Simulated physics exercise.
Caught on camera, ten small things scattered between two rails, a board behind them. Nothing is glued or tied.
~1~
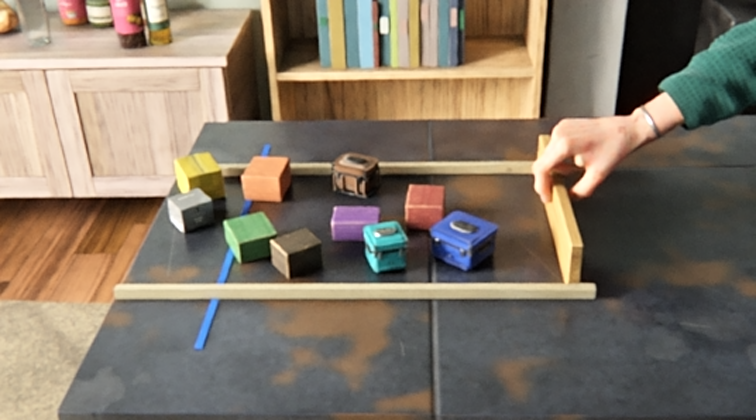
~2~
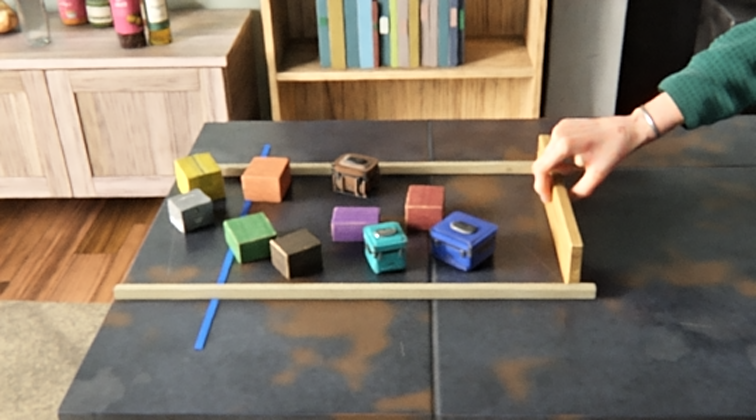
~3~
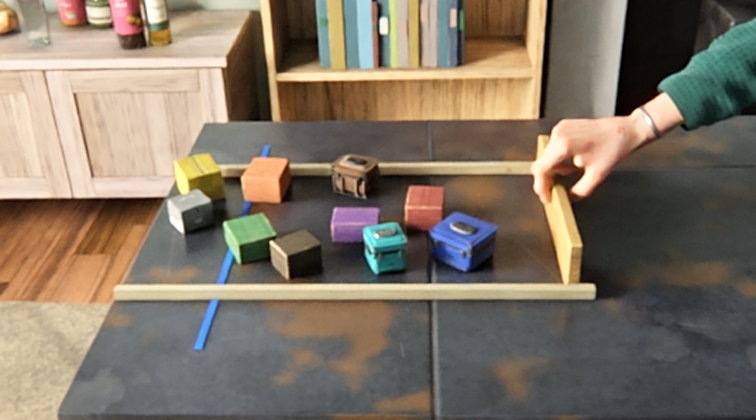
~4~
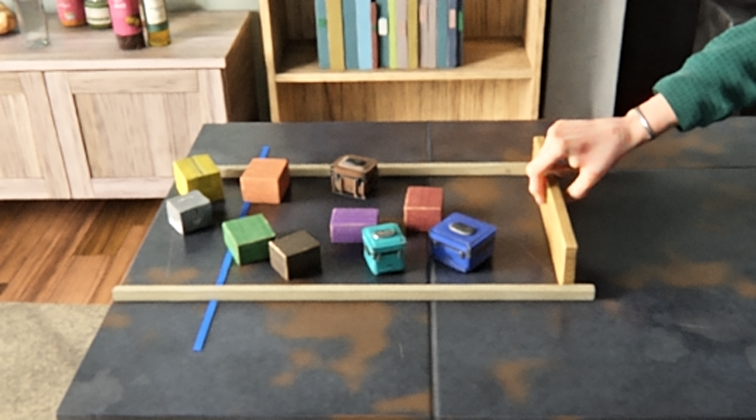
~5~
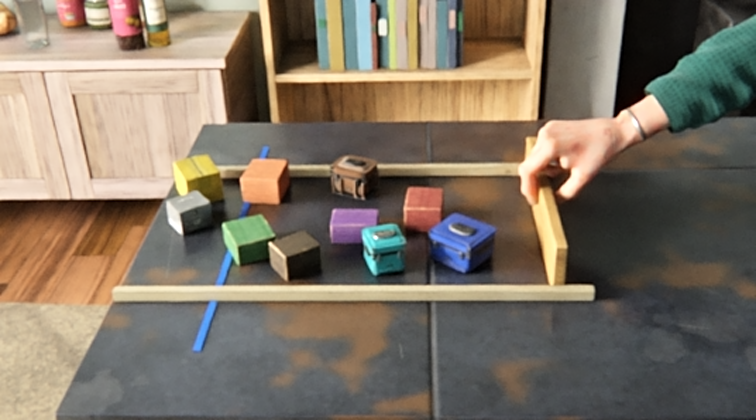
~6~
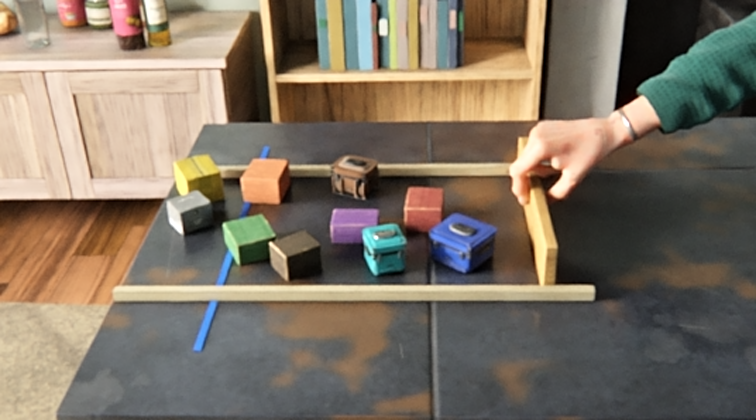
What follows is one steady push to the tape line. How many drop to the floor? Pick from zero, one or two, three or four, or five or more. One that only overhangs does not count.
Here the number that fall off is one or two.
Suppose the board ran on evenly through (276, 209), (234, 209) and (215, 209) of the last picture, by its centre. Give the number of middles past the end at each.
In that order 0, 2 and 3.
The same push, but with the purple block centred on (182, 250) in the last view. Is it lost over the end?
It falls.
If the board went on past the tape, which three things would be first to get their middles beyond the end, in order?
They are the grey box, the yellow box, the green block.
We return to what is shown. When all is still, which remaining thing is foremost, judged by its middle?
That is the green block.
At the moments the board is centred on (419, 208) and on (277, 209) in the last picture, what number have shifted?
The counts are 4 and 10.
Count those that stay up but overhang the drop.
It comes to 1.
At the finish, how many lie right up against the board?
In contact: 4.
A little later, none off yet; yellow box at rest near (199, 180); grey box at rest near (190, 212); orange block at rest near (267, 181).
Next, none off yet; yellow box at rest near (197, 180); grey box at rest near (186, 212); orange block shifted a little near (242, 181).
When it is over, the number that fall off is one or two; down, grey box and yellow box.
